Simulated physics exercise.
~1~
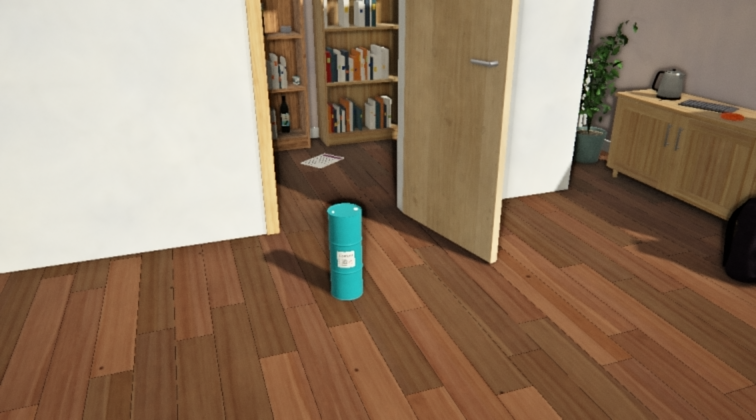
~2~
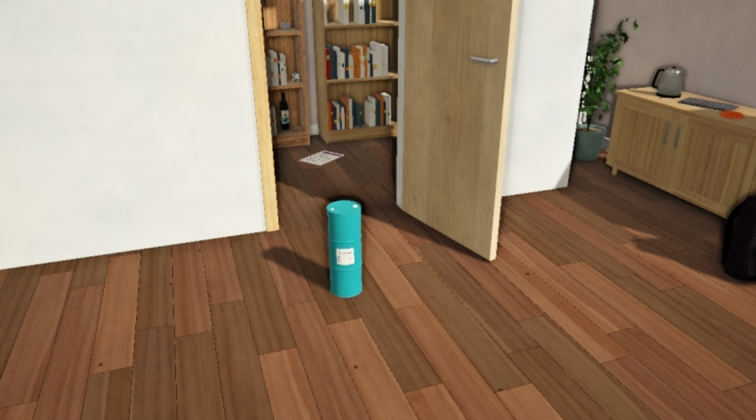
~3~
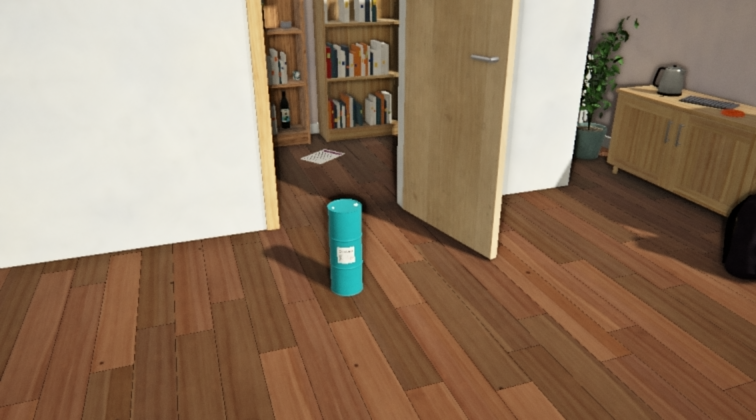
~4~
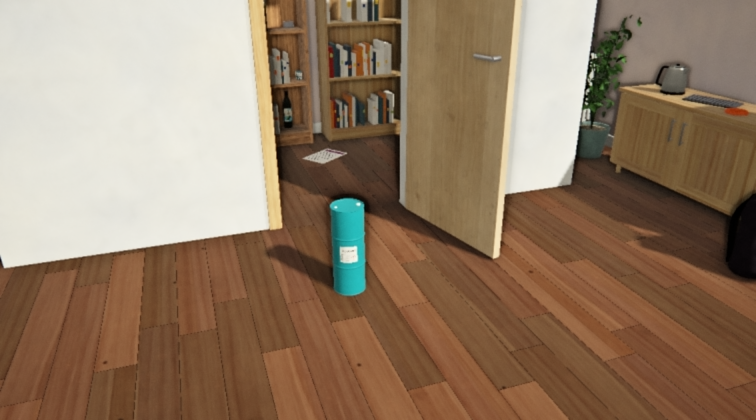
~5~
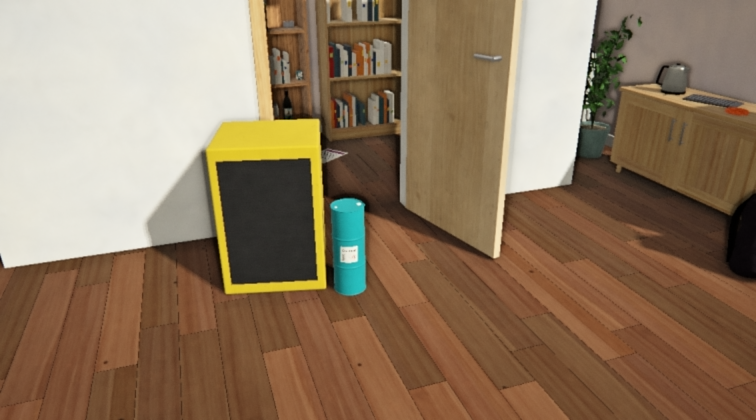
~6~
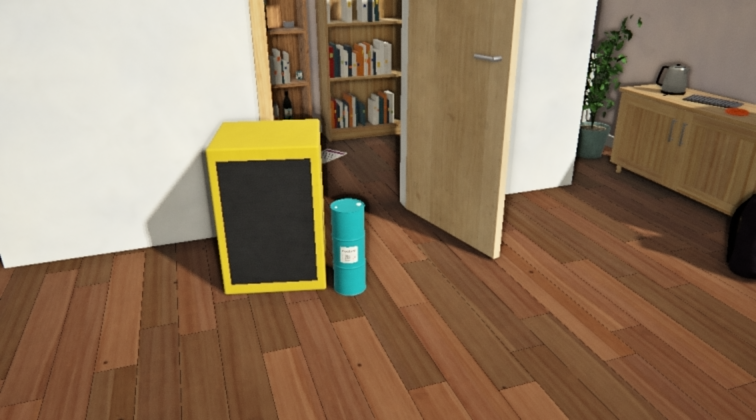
The clip shows a turquoise canister standing on a wooden floor before a wide-open, motionless door, with bookshelves beyond; a yellow appliance with a dark front panel then appears abruptly to its left, and both remain still.
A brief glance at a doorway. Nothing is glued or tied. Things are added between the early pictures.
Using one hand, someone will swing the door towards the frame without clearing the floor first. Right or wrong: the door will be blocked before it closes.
Right.
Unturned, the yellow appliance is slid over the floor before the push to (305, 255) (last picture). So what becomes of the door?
Then it jams.
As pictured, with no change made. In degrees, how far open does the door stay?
Close to 35 degrees, I'd say.
Then, 0.70 s past the last view, door at 79°.
Then, 1.10 s past the last view, door at 50°.
Finally, door at 34°; both still in place. Final places as the last picture's camera would see them, yellow appliance near (270, 205).
